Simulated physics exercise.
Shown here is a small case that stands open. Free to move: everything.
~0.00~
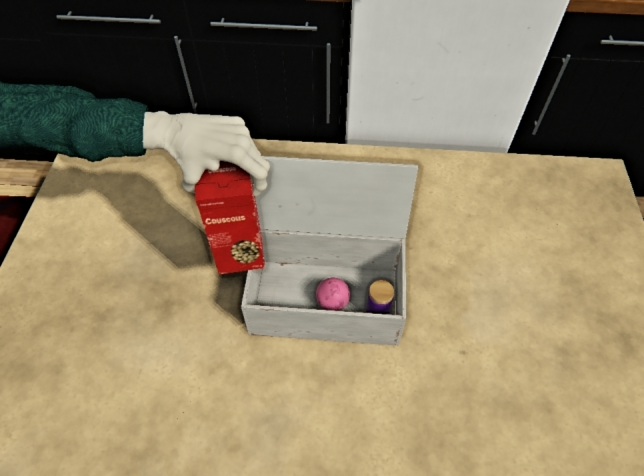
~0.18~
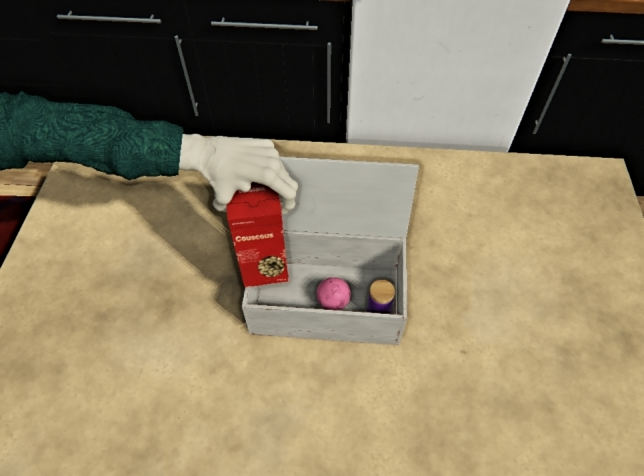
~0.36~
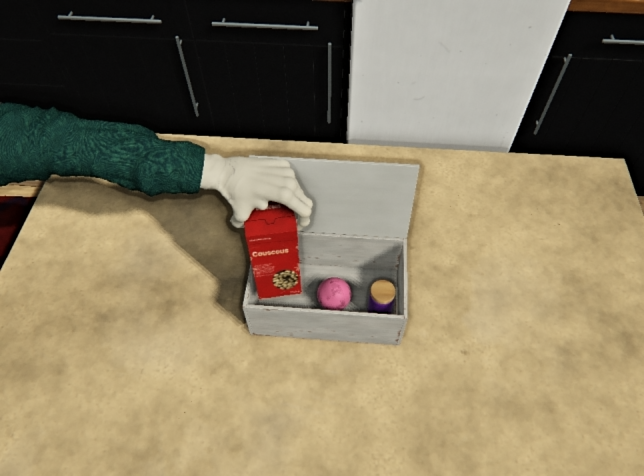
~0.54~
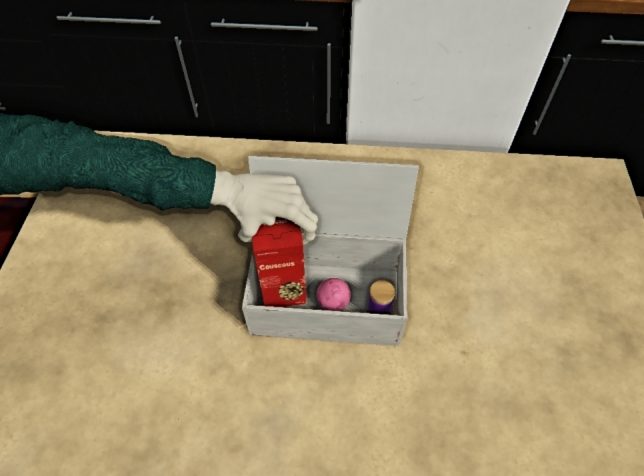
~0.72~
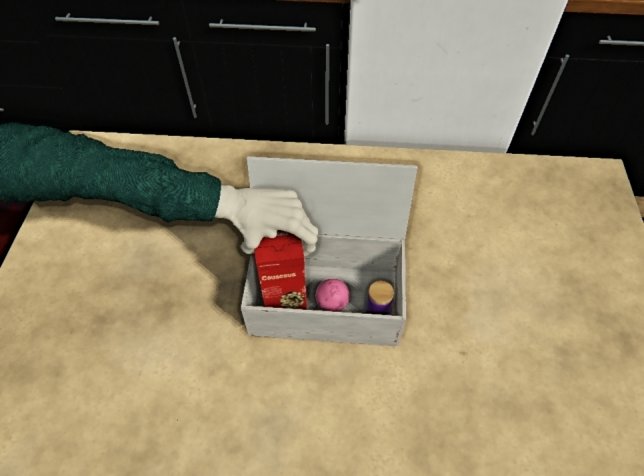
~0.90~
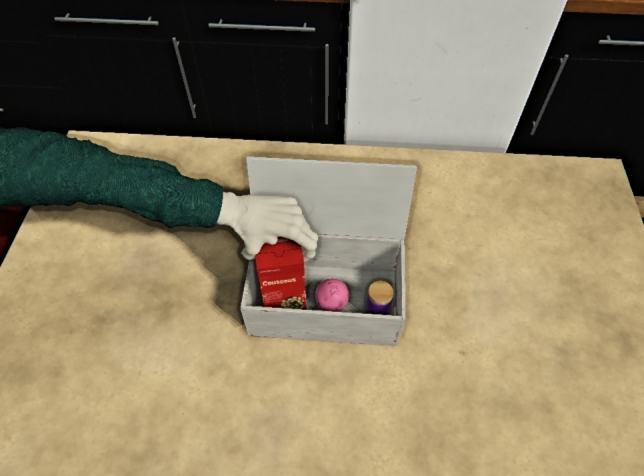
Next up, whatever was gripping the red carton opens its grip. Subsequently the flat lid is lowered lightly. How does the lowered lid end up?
Sure enough, it stays open.
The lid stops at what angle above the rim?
About 60° above the rim.
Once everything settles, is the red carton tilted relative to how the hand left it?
By the end the red carton has kept its angle.
After 1.90 s, lid starting down.
After 2.30 s, lid 72° above the rim.
After 3.00 s, lid 62° above the rim.
After 5.30 s, red carton resting near (282, 277).
In the end (6.5 s), lid 62° above the rim; all 3 unmoved. At the end, from the last picture's camera, red carton near (282, 277).
